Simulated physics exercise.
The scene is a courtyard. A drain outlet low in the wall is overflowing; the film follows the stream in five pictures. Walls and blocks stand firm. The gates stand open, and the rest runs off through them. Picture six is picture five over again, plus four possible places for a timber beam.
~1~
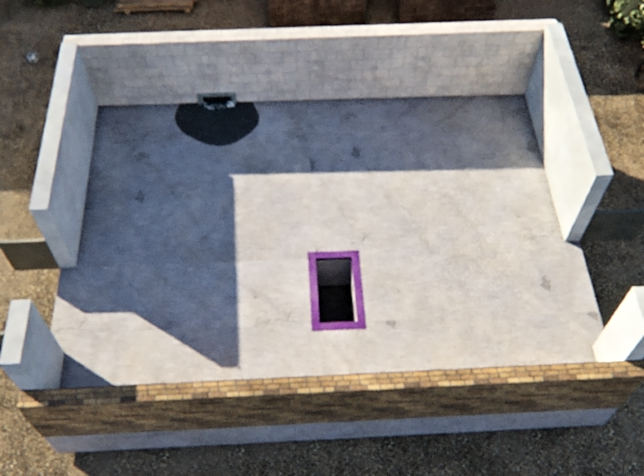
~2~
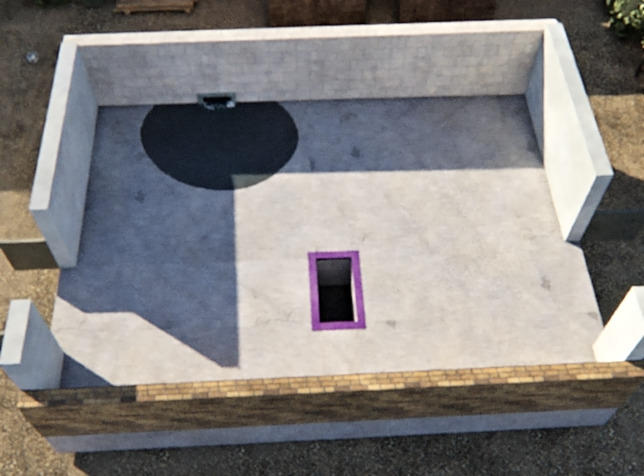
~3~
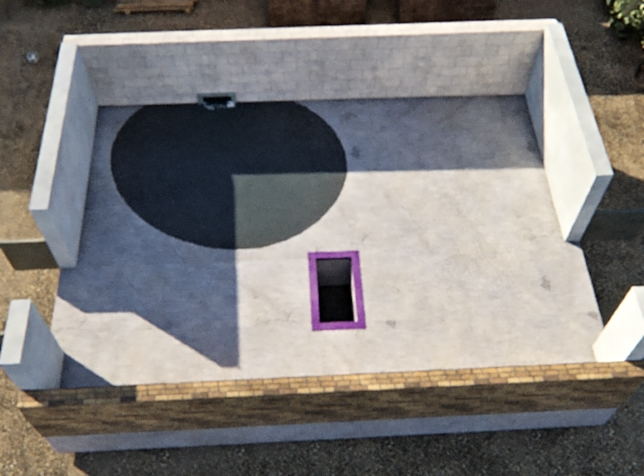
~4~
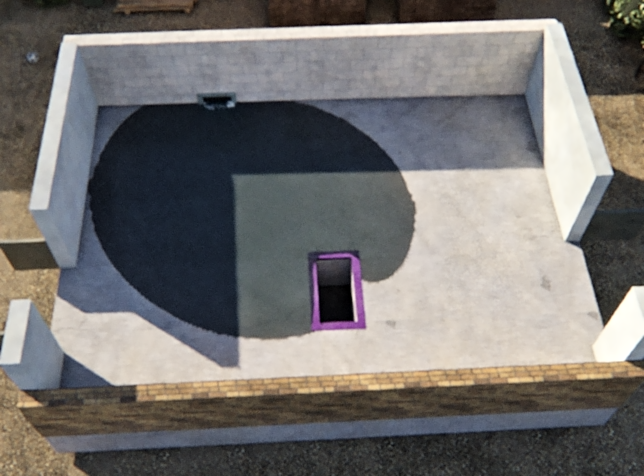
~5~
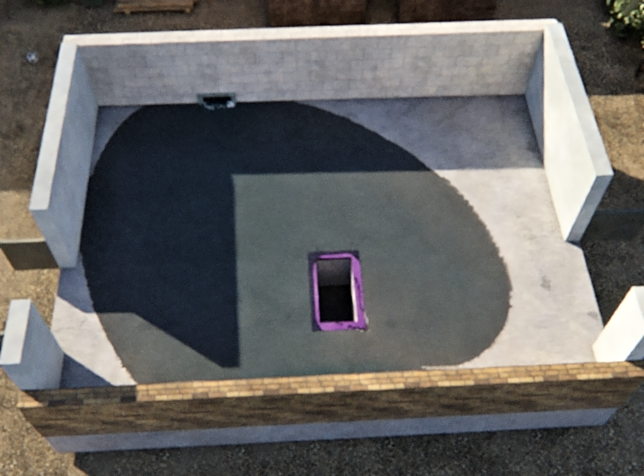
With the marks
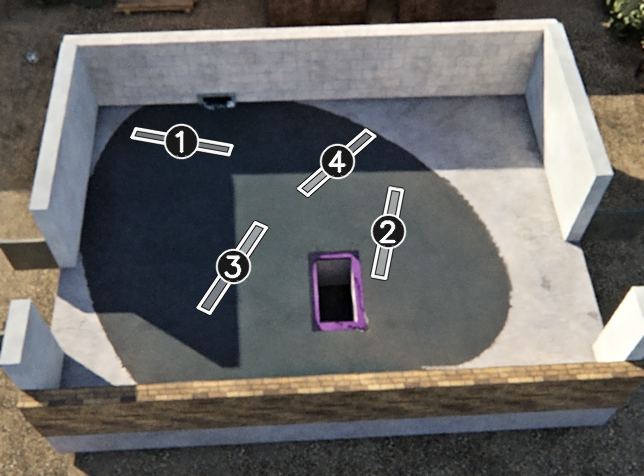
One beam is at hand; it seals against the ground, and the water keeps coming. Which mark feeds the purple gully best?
2 beats the others.
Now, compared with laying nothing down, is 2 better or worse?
It is better.
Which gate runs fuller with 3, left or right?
More leaves on the right.
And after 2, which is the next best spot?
That would be 4.
In white, 1 from (133, 133) to (230, 150); 2 from (379, 277) to (396, 189); 3 from (203, 310) to (260, 225); 4 from (303, 191) to (370, 133).
If 1 is chosen, about 19 % of the stream goes into the purple gully, about 79 % out by the gates.
If 2 is chosen, about 44 % of the stream goes into the purple gully, about 56 % out by the gates.
If 3 is chosen, about 22 % of the stream goes into the purple gully, about 78 % out by the gates.
If 4 is chosen, about 27 % of the stream goes into the purple gully, about 72 % out by the gates.
